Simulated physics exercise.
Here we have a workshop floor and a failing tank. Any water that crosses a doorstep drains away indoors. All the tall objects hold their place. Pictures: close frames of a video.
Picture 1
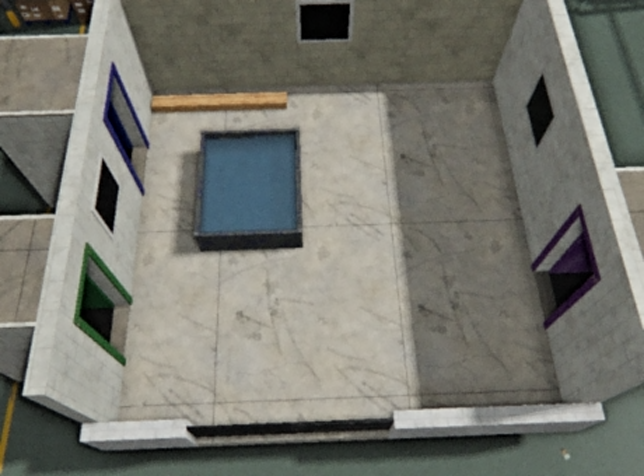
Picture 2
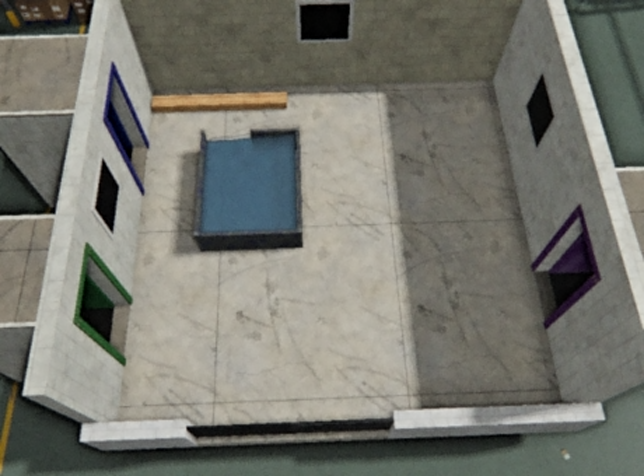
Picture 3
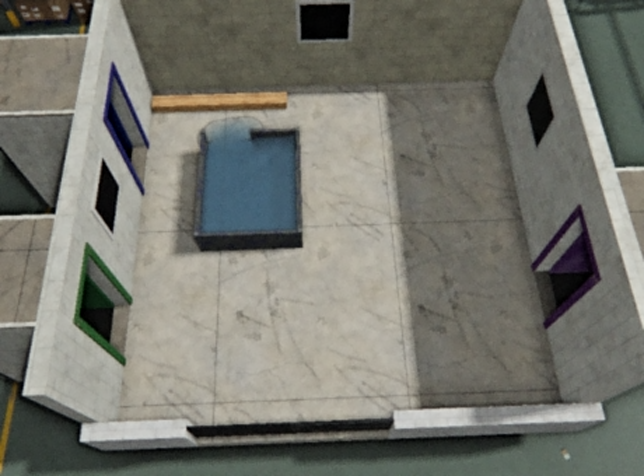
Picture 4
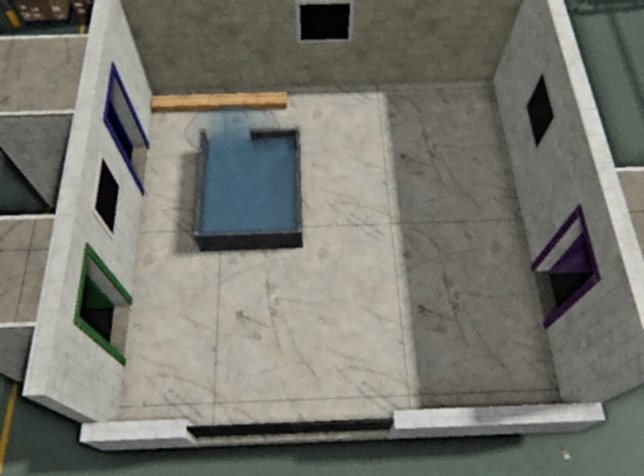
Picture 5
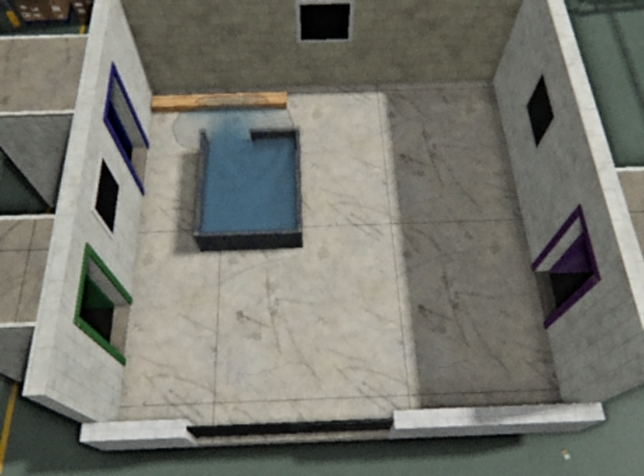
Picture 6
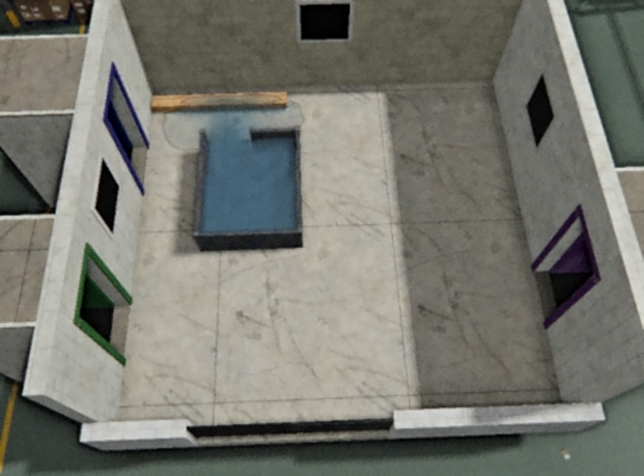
On a workshop floor enclosed by pale walls, a dark-rimmed tank of blue water stands whole, then a gap opens in its far side and water pours out, spreading in a thin, shallow pool toward the wooden beam behind it.
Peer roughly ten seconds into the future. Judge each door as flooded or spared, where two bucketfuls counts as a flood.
The blue door is spared, the green door is spared, the purple door is spared.
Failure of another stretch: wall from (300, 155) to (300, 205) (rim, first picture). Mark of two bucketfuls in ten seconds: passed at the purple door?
The purple one goes past it.
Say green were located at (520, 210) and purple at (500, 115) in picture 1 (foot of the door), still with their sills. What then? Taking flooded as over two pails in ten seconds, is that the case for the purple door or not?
Purple door: It tops the limit.
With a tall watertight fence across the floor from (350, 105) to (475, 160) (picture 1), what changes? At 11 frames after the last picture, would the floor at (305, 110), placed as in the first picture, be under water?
Submerged.
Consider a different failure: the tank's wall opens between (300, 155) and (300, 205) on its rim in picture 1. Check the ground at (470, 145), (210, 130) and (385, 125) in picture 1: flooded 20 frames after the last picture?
First soaked, second unwetted, third soaked.
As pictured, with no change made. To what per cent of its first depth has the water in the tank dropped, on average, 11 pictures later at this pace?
I'd put it close to 60 percent.
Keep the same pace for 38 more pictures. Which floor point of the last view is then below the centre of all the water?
Somewhere near (277, 188).
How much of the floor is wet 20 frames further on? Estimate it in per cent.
It comes to 40 per cent.
A moment on, water covers 10 % of the floor; the blue door not reached, the green door not reached, the purple door not reached.
Next, water covers 25 % of the floor; the blue door wet at the sill, nothing in, the green door not reached, the purple door not reached.
Then, water covers 40 % of the floor; the blue door wet at the sill, nothing in, the green door wet at the sill, nothing in, the purple door not reached.
Later, water covers 55 % of the floor; the blue door wet at the sill, nothing in, the green door wet at the sill, nothing in, the purple door not reached.
In the end, water covers 85 % of the floor; the blue door wet at the sill, nothing in, the green door wet at the sill, nothing in, the purple door wet at the sill, nothing in.
